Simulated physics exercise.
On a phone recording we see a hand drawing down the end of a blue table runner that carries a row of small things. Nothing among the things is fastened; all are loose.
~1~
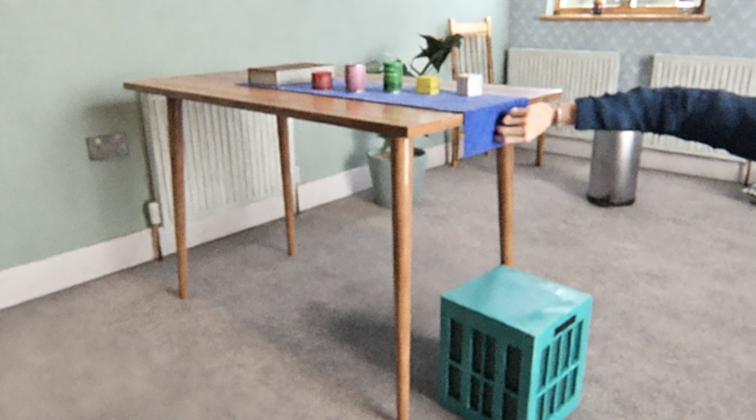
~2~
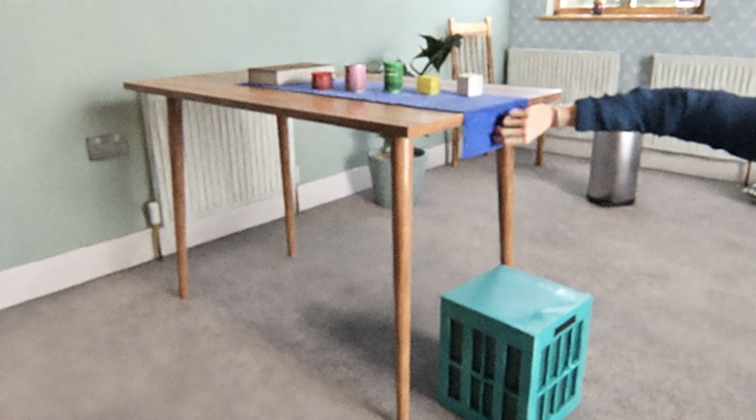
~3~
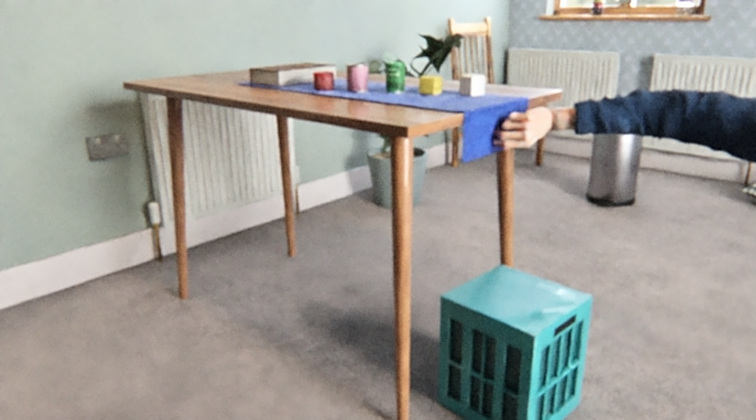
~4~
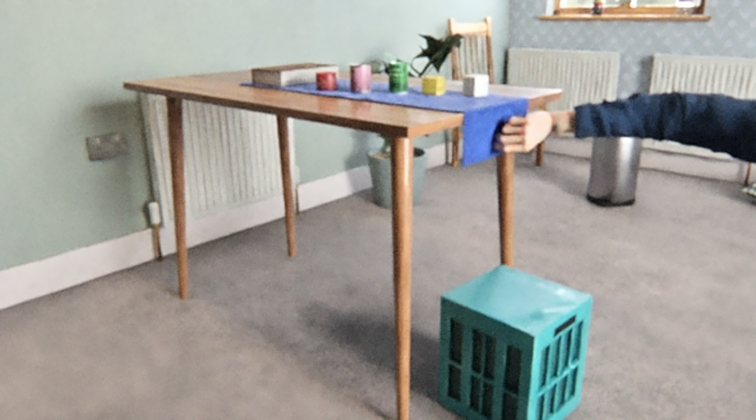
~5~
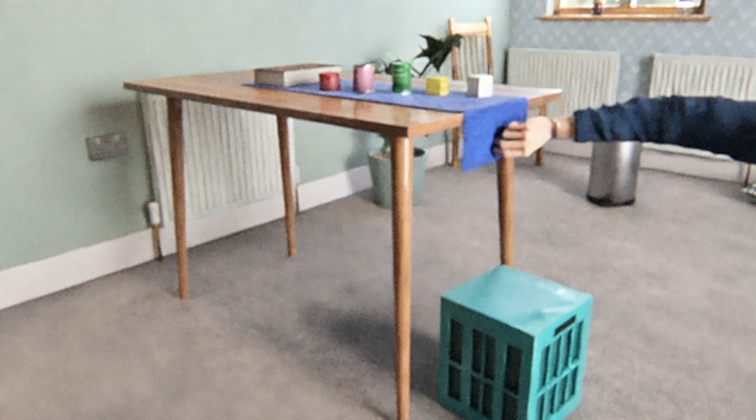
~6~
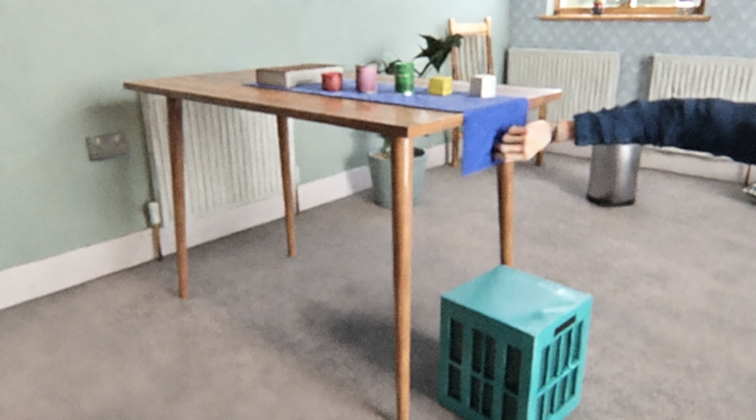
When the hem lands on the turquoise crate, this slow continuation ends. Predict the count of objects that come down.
Exactly three drop.
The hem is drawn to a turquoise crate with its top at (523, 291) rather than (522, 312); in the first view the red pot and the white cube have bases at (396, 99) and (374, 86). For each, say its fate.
Final state: The red pot is no longer up, the white cube is still in place.
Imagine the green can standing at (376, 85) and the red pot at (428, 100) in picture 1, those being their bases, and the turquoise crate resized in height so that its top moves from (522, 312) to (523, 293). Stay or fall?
Green can stays, red pot is gone.
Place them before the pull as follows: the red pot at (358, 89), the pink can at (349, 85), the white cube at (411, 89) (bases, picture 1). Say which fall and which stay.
Record - red pot retained; pink can retained; white cube lost.
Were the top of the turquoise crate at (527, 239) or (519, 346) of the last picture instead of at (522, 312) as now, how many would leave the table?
Count: 1, then 4.
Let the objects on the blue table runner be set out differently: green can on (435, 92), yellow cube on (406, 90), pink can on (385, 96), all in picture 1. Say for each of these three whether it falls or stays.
The green can goes over, the yellow cube tumbles off, the pink can tumbles off.
A little later, hem near (494, 230); white cube gone.
Next, hem on the crate; white cube, yellow cube and green can gone.
When it is over, hem on the crate; white cube, yellow cube and green can gone. Over the edge go three.
